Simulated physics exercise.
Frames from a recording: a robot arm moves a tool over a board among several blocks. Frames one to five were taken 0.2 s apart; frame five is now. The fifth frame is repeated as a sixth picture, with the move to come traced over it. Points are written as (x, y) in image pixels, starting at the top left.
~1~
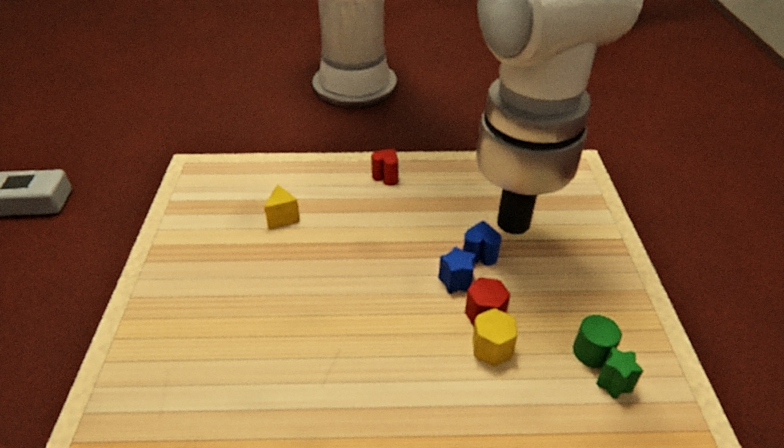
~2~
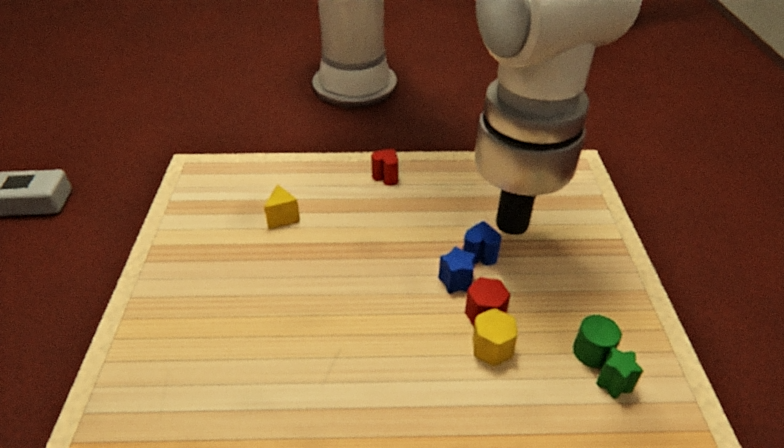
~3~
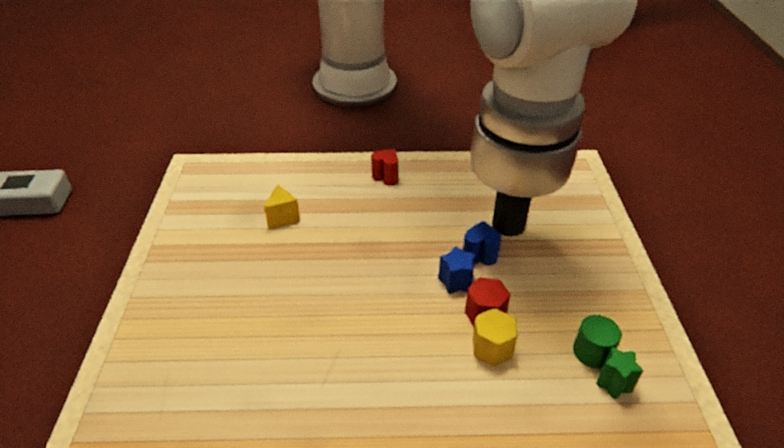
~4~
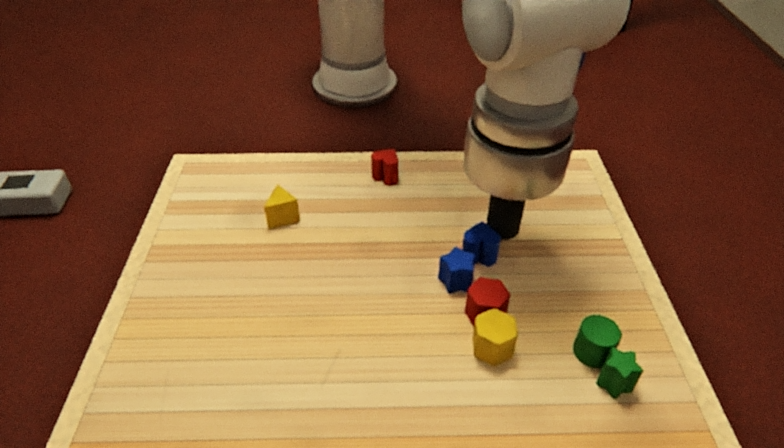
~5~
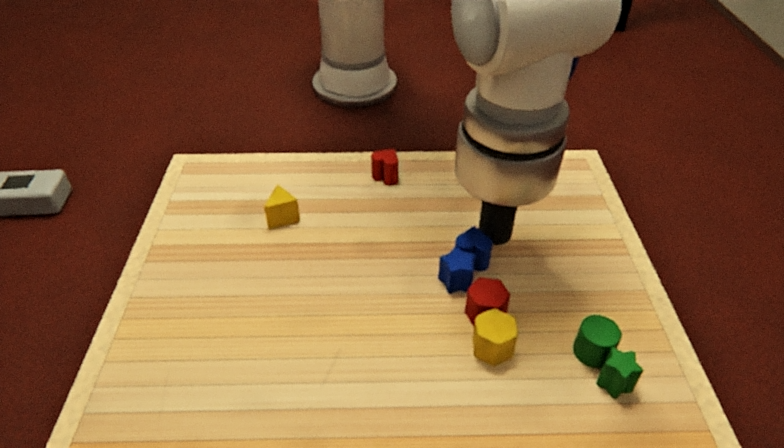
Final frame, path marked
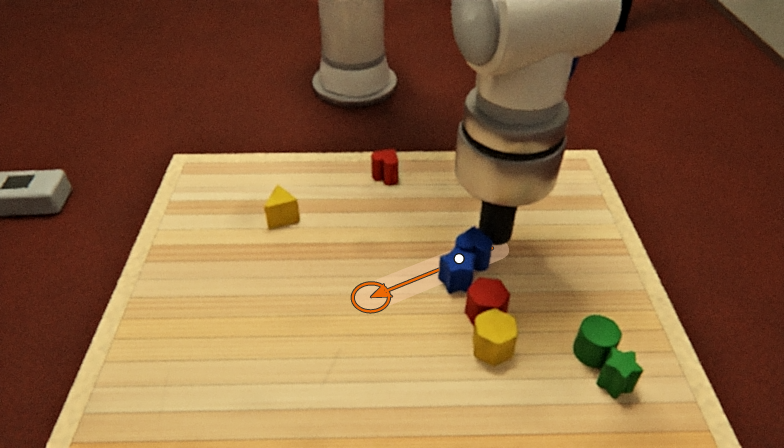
A robot arm over a wooden board of coloured blocks moved its black tool slightly left and nudged the blue heart block a little left, closer to the blue star, while the other blocks stayed still.
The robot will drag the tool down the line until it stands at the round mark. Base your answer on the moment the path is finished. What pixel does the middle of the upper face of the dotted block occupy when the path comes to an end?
It should be at (426, 298) by then.
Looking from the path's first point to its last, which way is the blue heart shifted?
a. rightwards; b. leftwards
The correct letter is b.
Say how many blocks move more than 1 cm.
There will be two blocks displaced.
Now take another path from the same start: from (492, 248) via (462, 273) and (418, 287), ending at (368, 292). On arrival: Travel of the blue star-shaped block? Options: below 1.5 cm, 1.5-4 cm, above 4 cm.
Travel: Beyond 4 cm.
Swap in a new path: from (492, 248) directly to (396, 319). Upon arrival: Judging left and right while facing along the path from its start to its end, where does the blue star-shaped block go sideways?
It goes left.
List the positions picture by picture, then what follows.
In the first frame, tool's lower end (514, 223); blue star-shaped block (459, 259); blue heart (483, 233); red hexagonal block (489, 291).
In the second frame, tool (512, 224); blocks still.
In the third frame, tool (508, 226); blocks still.
In the fourth frame, tool (502, 229); blocks still.
In the fifth frame, tool (495, 234); blue star-shaped block (459, 259); blue heart (474, 239); red hexagonal block (489, 291).
Drawn move, in a line from (492, 248) to (371, 297); the dot is on the blue star-shaped block.
The first path, step by step. One third of the way, tool (456, 249); blue star-shaped block (438, 280), turned 45° anticlockwise; blue heart (437, 259), turned 20° anticlockwise.
Two thirds of the way, tool (414, 265); blue star-shaped block (426, 298), turned 105° anticlockwise; blue heart (399, 282), turned 55° anticlockwise.
At the end, tool (370, 282); blue star-shaped block (426, 298), turned 105° anticlockwise; blue heart (373, 305), turned 105° anticlockwise; red hexagonal block still.
